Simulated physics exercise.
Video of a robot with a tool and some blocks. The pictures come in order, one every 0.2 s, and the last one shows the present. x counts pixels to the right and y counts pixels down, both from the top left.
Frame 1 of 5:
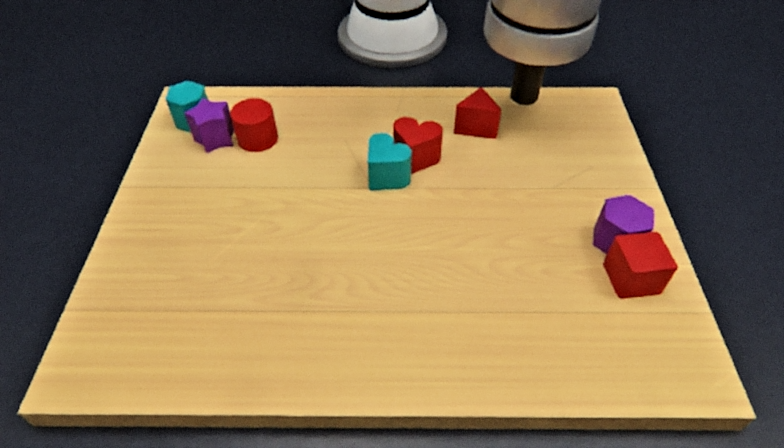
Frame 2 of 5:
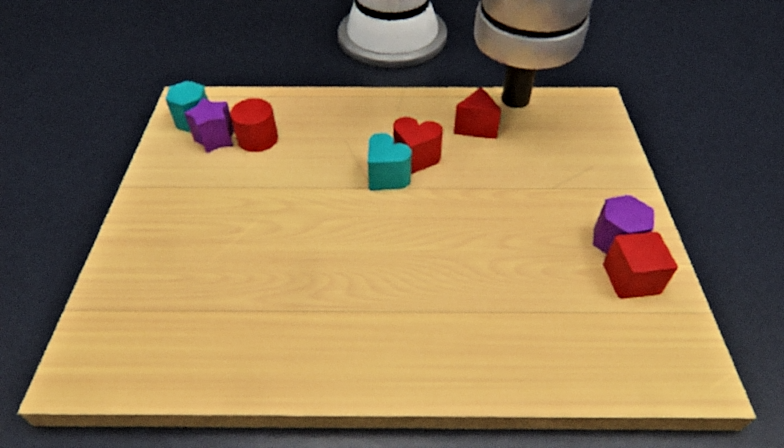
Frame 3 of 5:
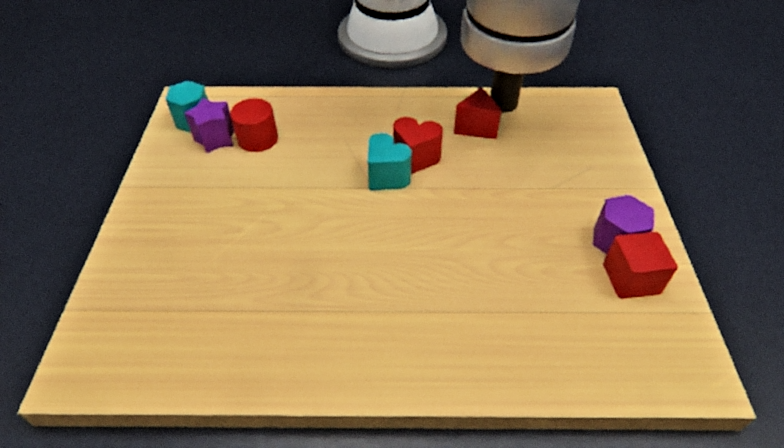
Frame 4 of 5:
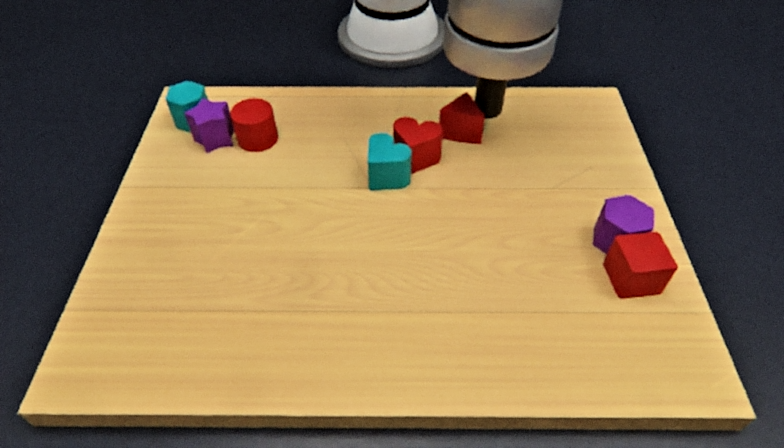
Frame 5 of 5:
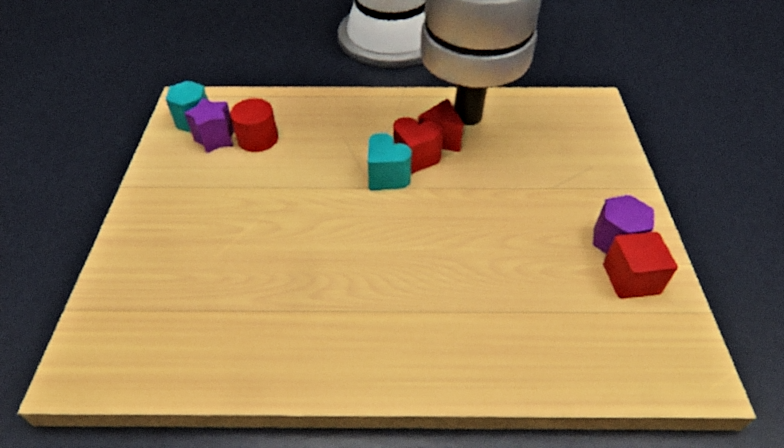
The video shows a robot tool moving left along the back of a wooden board scattered with colored blocks, then pushing the red triangular block a short way left to beside the red heart-shaped block, while the other blocks stay still.
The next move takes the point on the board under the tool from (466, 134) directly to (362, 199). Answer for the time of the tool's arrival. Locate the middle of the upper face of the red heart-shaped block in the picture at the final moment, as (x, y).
Just about (316, 177).
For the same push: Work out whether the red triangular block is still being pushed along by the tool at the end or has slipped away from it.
The tool passes it.
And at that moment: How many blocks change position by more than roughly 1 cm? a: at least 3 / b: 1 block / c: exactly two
a: At least 3.
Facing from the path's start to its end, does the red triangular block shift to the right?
Yes, it checks out.
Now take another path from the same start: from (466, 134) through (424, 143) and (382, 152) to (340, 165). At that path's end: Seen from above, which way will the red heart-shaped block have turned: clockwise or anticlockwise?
Anticlockwise, looking down.
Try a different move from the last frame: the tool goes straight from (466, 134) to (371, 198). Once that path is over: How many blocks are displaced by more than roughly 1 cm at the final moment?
Of all the blocks, three or more travel more than a centimetre.
What follows on the original path. One third of the way, tool at (435, 137); turquoise heart-shaped block at (368, 160); red heart-shaped block at (393, 141), turned 15° anticlockwise; red triangular block at (405, 118), turned 15° clockwise.
Two thirds of the way, tool at (399, 159); turquoise heart-shaped block at (333, 178); red heart-shaped block at (357, 156), turned 20° anticlockwise; red triangular block at (393, 120), turned 50° clockwise.
At the end, tool at (361, 182); turquoise heart-shaped block at (284, 198); red heart-shaped block at (316, 177); red triangular block at (393, 120), turned 50° clockwise.
